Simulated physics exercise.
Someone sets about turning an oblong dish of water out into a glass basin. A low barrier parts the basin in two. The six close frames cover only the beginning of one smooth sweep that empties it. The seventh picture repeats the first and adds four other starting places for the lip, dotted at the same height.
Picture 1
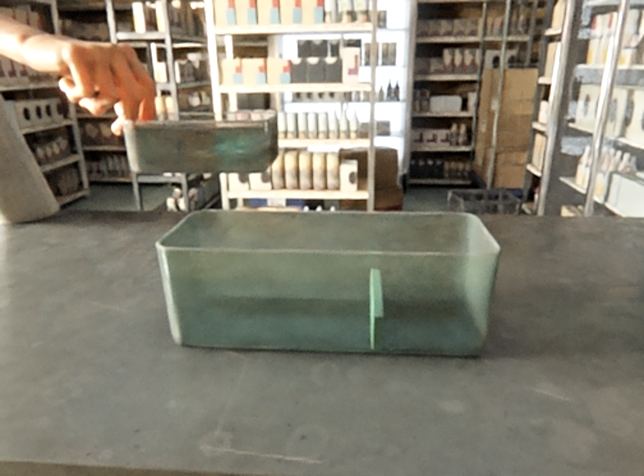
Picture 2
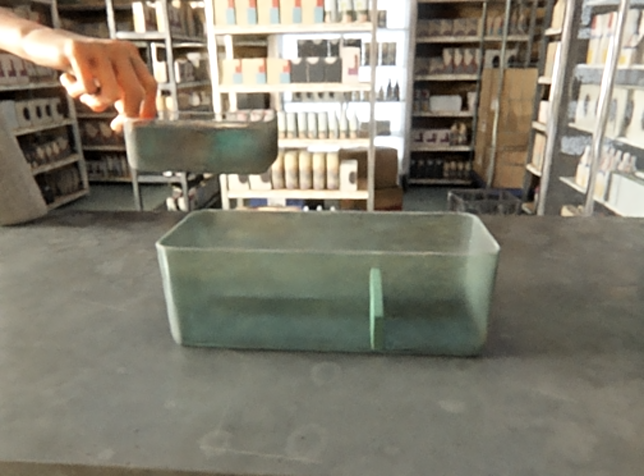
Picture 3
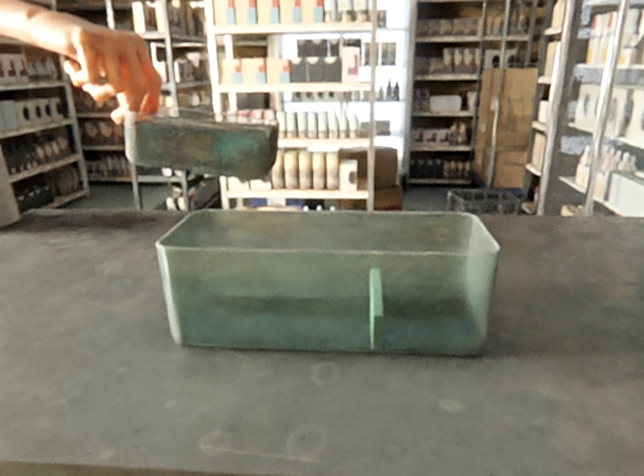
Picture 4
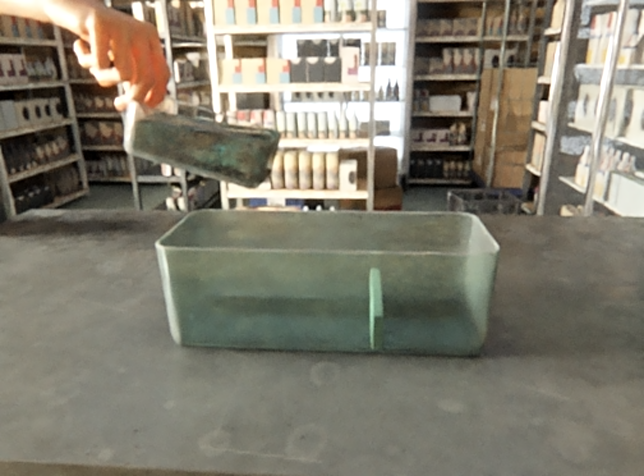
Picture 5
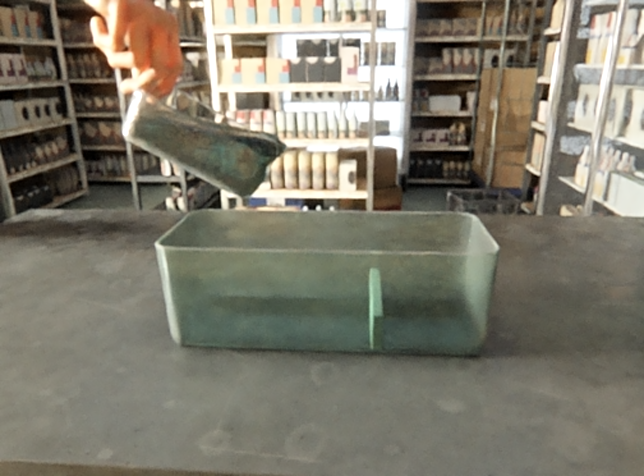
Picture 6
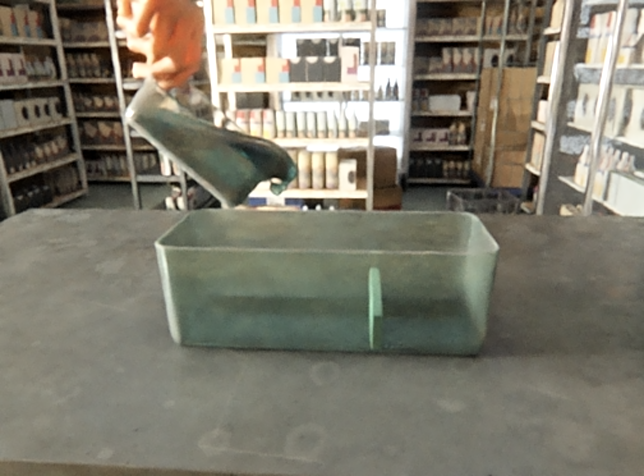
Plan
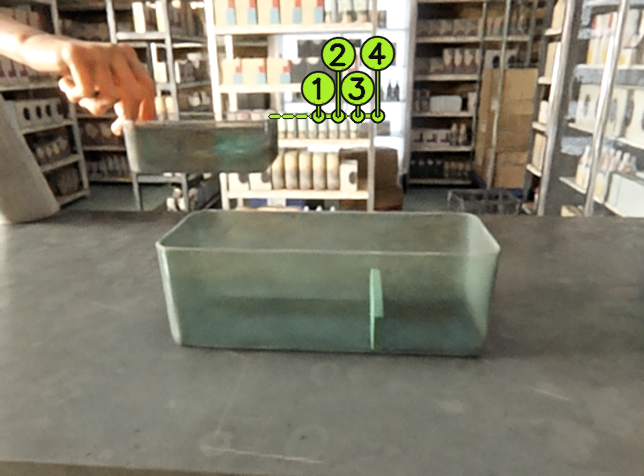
In a storeroom lined with stocked shelves, a hand at the left holds a small oblong dish level above a greenish glass basin with a low upright divider, on a dark tabletop. The hand tilts the dish steadily down to the right, and water begins to slip over its lower lip.
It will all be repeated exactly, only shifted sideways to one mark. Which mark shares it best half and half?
2.
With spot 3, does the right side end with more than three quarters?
No.
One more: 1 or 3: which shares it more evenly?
That is spot 3.
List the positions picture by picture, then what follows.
Upright, lip at (270, 116); basin from (175, 340) to (484, 350); top of the wall at (377, 290); nothing has left yet.
Upright, lip at (271, 118); nothing has left yet.
Tipped about 8°, lip at (273, 125); nothing has left yet.
Tipped about 17°, lip at (275, 136); nothing has left yet.
Tipped about 28°, lip at (274, 151); water is over the lip, down to (279, 154).
Tipped about 42°, lip at (270, 166); water is over the lip, down to (284, 186).
On the marked copy, 1 at (318, 116); 2 at (338, 116); 3 at (357, 116); 4 at (377, 115).
With 1, about 78 % ends left of the wall and 16 % right of it; 6 % is lost outside.
With 2, about 52 % ends left of the wall and 46 % right of it.
With 3, about 35 % ends left of the wall and 64 % right of it.
With 4, about 26 % ends left of the wall and 72 % right of it.
